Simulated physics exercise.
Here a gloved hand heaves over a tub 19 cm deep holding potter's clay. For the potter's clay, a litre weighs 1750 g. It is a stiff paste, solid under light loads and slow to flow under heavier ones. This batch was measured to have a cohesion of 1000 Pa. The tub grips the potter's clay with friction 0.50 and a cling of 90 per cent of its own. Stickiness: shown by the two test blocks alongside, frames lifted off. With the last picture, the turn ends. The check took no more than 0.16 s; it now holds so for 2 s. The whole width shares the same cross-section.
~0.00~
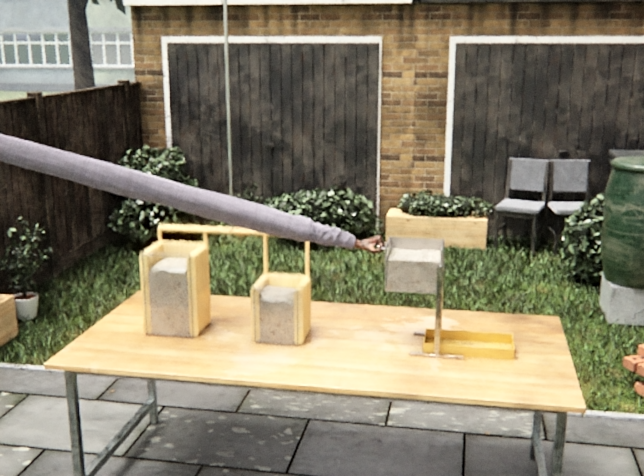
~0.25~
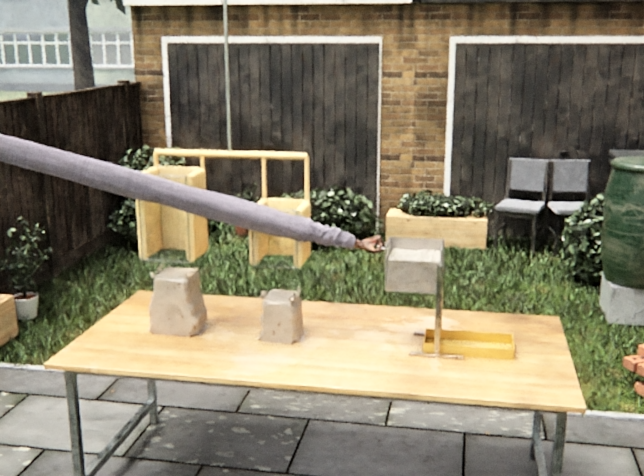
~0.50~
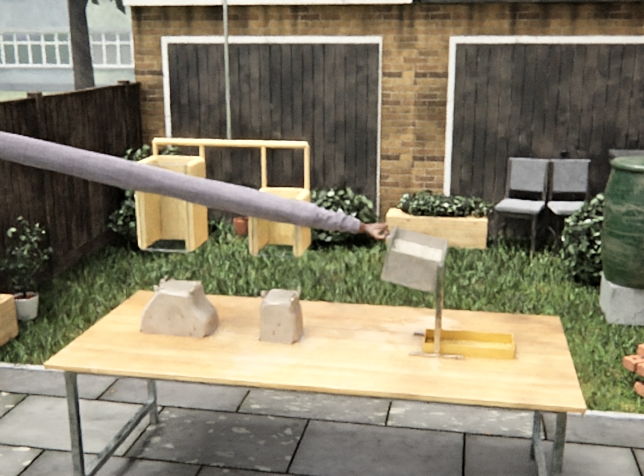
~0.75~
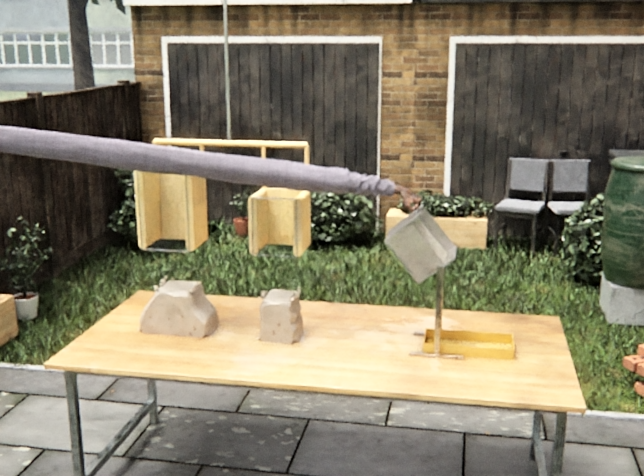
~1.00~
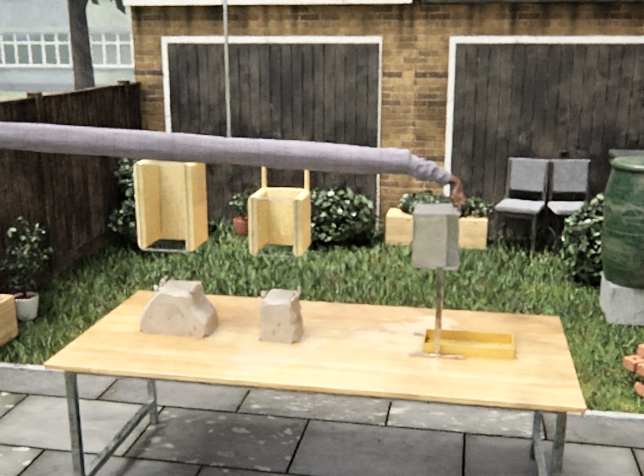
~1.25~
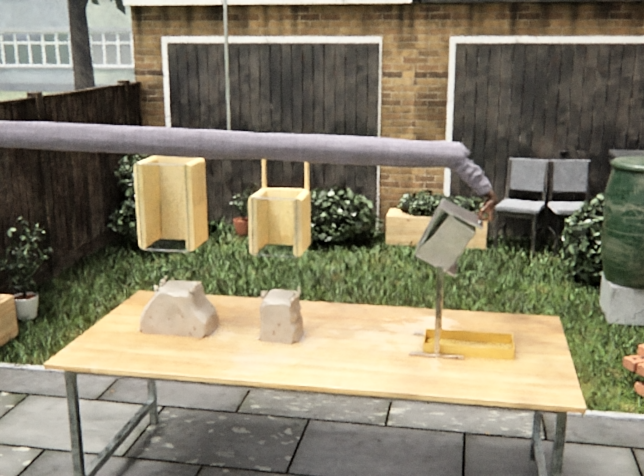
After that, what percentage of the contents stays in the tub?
15 %.
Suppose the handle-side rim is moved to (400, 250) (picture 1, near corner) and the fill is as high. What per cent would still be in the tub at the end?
Close to 100 per cent would still be in the tub.
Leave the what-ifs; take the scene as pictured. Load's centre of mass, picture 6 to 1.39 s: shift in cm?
Around 8 cm.
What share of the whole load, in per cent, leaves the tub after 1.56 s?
Roughly 3 %.
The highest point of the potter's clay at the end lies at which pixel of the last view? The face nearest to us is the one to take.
Roughly at pixel (422, 247).
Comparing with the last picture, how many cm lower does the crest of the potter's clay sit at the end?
Roughly 14 cm.
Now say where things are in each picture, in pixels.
The first picture shows handle-side rim at (387, 248), tilt 0 degrees; top of the potter's clay at (419, 261); blocks stand 34 cm, 22 cm (left to right).
The second picture shows handle-side rim at (387, 248), tilt 0 degrees; top of the potter's clay at (419, 261); blocks stand 30 cm, 22 cm (left to right).
The third picture shows handle-side rim at (392, 238), tilt 13 degrees; top of the potter's clay at (393, 250); blocks stand 23 cm, 22 cm (left to right).
The fourth picture shows handle-side rim at (421, 216), tilt 50 degrees; top of the potter's clay at (411, 225); blocks stand 23 cm, 22 cm (left to right).
The fifth picture shows handle-side rim at (459, 216), tilt 89 degrees; top of the potter's clay at (435, 216); blocks stand 23 cm, 22 cm (left to right).
The sixth picture shows handle-side rim at (482, 230), tilt 116 degrees; top of the potter's clay at (451, 216); blocks stand 23 cm, 22 cm (left to right).
After 1.39 s, the tub is at 116 degrees and holds 70 %.
After 1.56 s, the tub is at 116 degrees and holds 17 %.
After 1.73 s, the tub is at 116 degrees and holds 15 %.
After 1.90 s, the tub is at 116 degrees and holds 15 %.
After 3.25 s, at the end, the tub is at 116 degrees and holds 15 %.
